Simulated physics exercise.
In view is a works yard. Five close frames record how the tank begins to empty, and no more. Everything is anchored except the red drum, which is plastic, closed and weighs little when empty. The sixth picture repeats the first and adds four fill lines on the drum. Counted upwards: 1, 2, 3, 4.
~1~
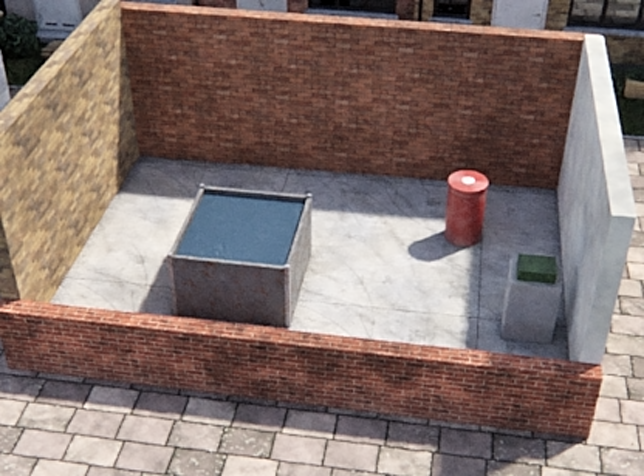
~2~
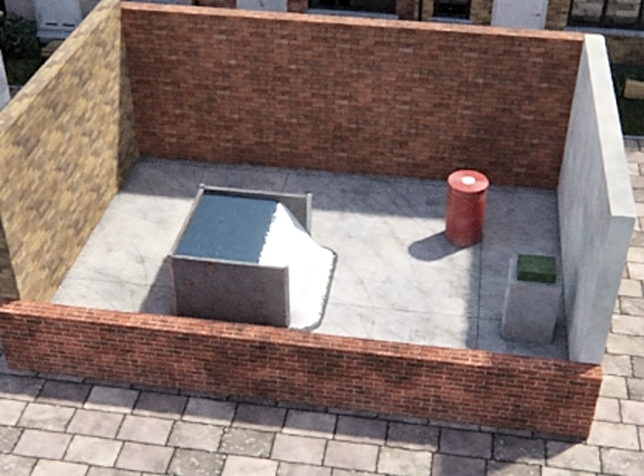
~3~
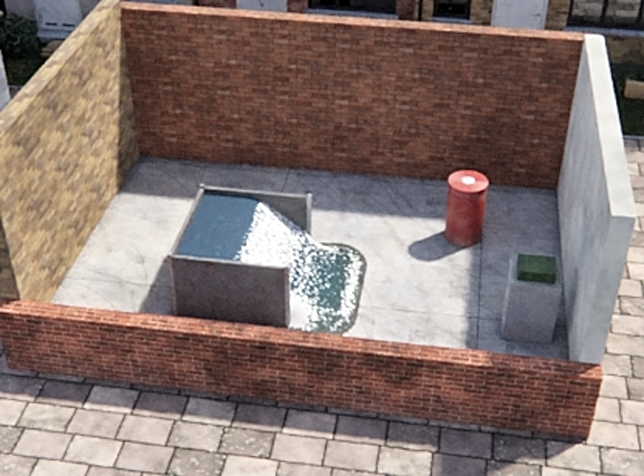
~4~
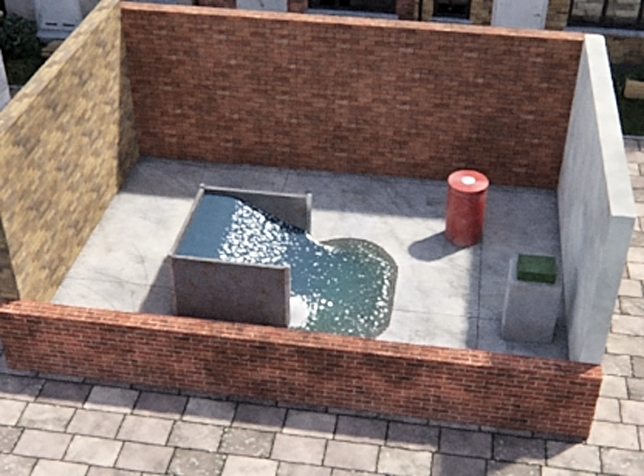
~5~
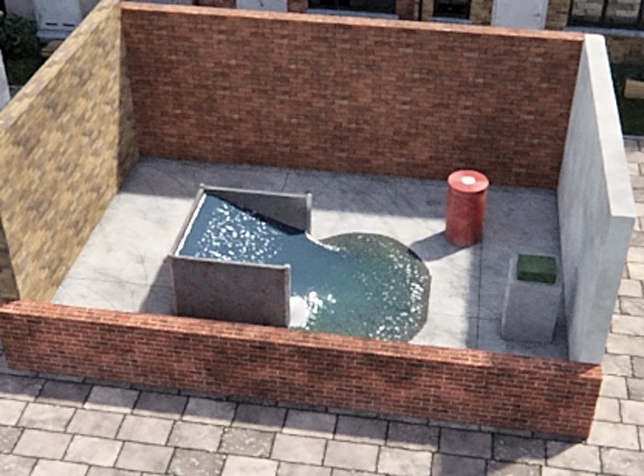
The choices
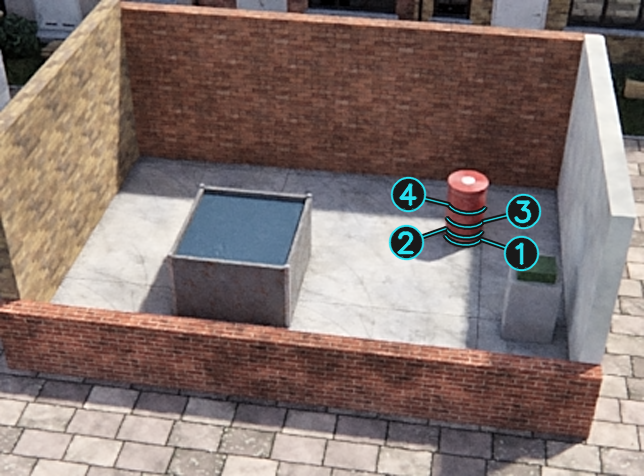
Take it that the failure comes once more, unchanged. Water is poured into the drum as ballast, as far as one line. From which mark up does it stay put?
Use mark 3.
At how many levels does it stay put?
Two.
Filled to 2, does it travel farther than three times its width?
No, less.
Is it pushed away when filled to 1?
Yes.
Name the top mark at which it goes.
2.
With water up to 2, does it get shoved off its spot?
Yes, that goes wrong.
On the marked copy, 1 at (462, 244); 2 at (463, 237); 3 at (464, 227); 4 at (466, 213); from the bottom up 1, 2, 3, 4.
For mark 1, it is pushed about 4 times its own width away.
For mark 2, it is pushed about its own width away.
For mark 3, it does not move.
For mark 4, it does not move.
